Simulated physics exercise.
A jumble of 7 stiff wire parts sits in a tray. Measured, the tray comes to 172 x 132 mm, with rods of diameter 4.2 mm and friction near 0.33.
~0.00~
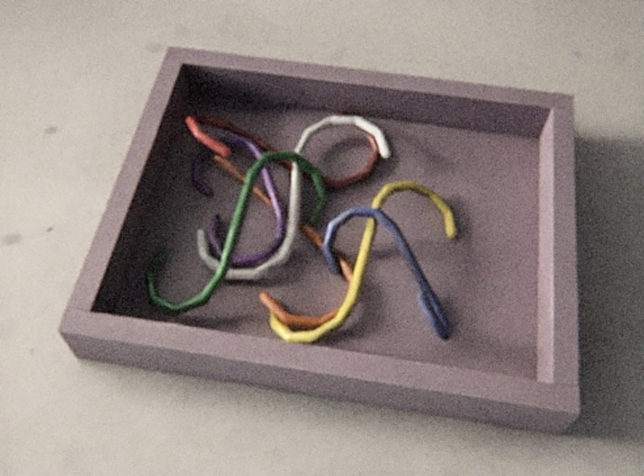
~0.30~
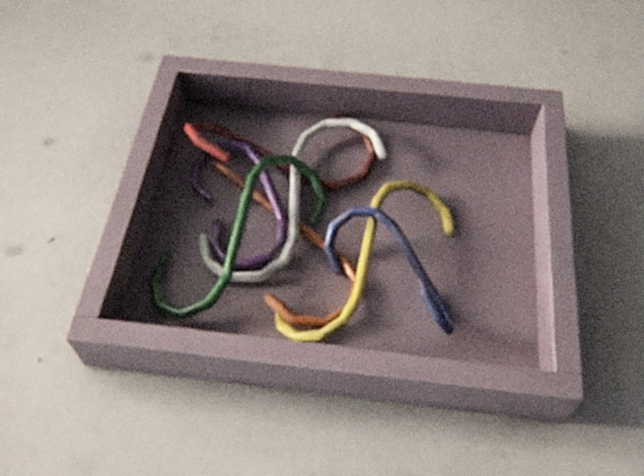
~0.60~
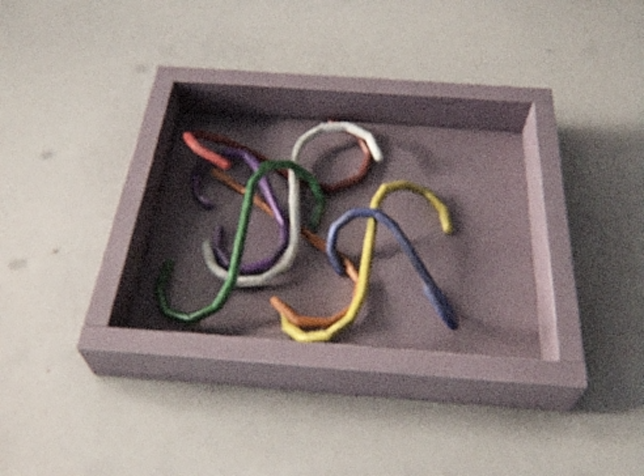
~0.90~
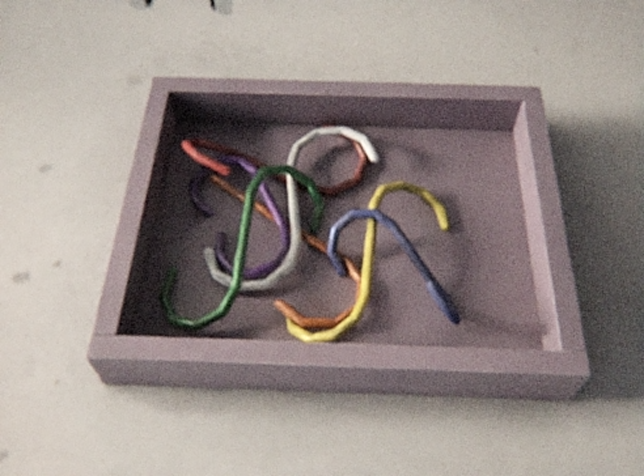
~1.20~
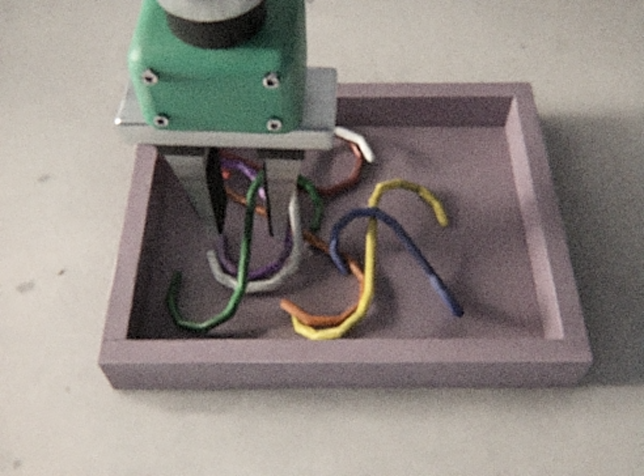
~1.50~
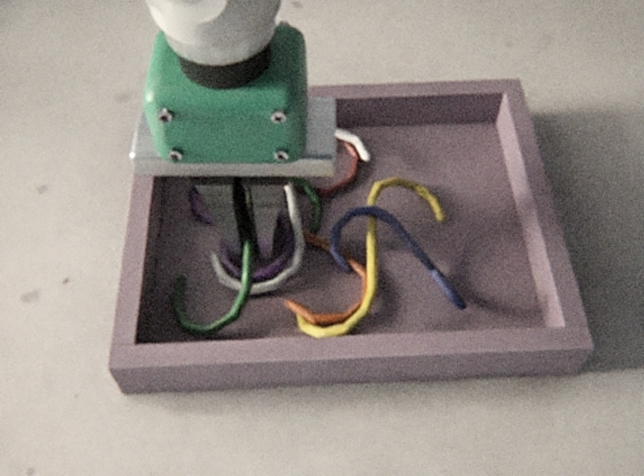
In a shallow, dull purple tray holding a tangle of colourful hooks, nothing stirred at first as the view slowly shifted; then a green and white gripper came down on the left and closed on the green hook.
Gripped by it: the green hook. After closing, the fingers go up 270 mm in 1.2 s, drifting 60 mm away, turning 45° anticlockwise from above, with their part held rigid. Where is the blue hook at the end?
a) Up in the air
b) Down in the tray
b.
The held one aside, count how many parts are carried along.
Just 0 of them.
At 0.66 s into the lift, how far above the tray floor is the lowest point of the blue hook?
I'd say close to 0 mm.
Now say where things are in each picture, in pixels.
The first picture shows fingers out of view, 224 mm above the grip; blue hook from (336, 270) to (422, 298), passing over yellow hook; green hook from (162, 250) to (314, 220), passing over red hook, over white hook, over purple hook.
The second picture shows fingers out of view, 224 mm above the grip; red hook from (337, 119) to (227, 158), passing under white hook, over purple hook, under green hook; blue hook from (338, 270) to (425, 293), passing over yellow hook.
The third picture shows fingers out of view, 209 mm above the grip; yellow hook from (448, 229) to (286, 307), passing over and under orange hook, under blue hook; purple hook from (210, 205) to (219, 229), passing under red hook, under green hook.
The fourth picture shows fingers out of view, 111 mm above the grip; green hook from (173, 271) to (314, 228), passing over red hook, over white hook, over purple hook; orange hook from (280, 304) to (214, 179), passing over and under yellow hook.
The fifth picture shows fingers (246, 204) 14 mm above the grip.
The sixth picture shows fingers (251, 226) closed on the green hook.
By 1.86 s, lowest point more than 20 mm over the tray floor, green hook 58 mm.
By 2.16 s, lowest point more than 20 mm over the tray floor, green hook 158 mm.
By 2.70 s, lowest point more than 20 mm over the tray floor, green hook 272 mm.
Finally, hanging green hook 272 mm; the other 6 are down.
